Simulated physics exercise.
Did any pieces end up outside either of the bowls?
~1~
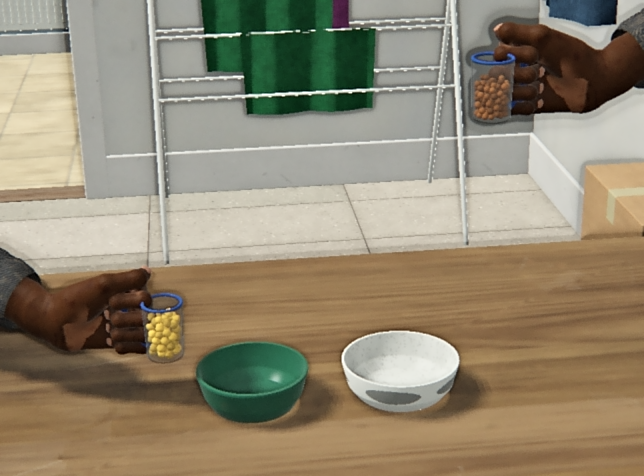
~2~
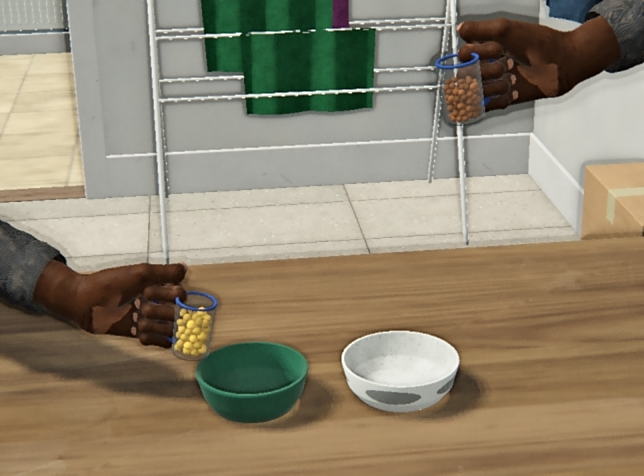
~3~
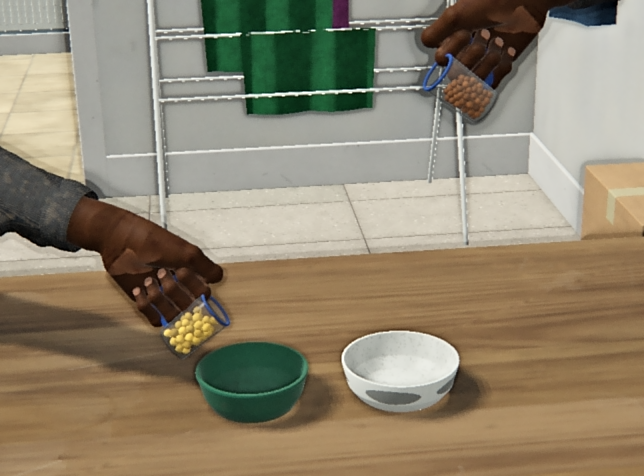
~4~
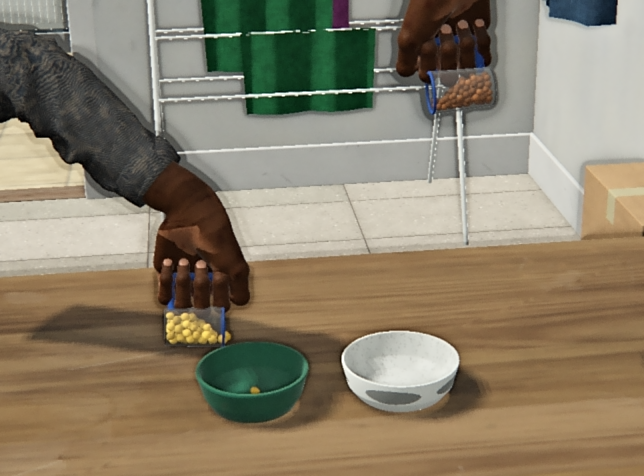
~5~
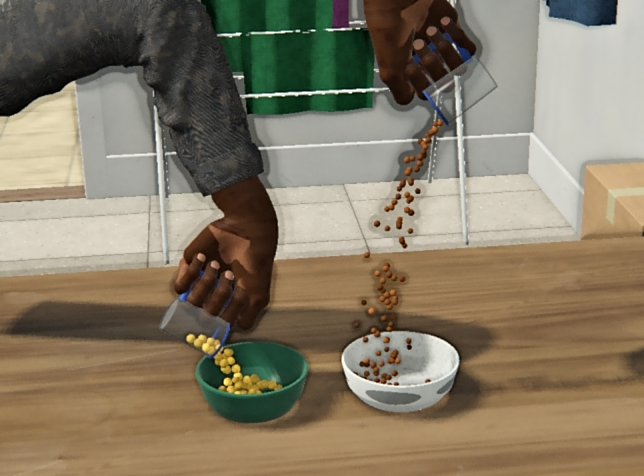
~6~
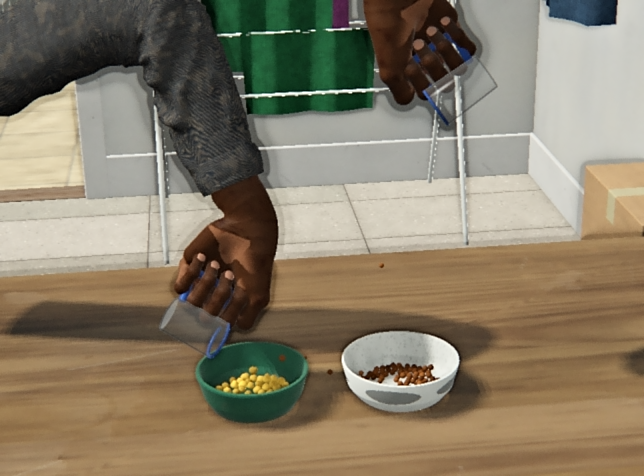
Yes, some of the brown pieces on the right missed the white bowl or scattered away from it. The yellow pieces on the left all ended up in the green bowl.
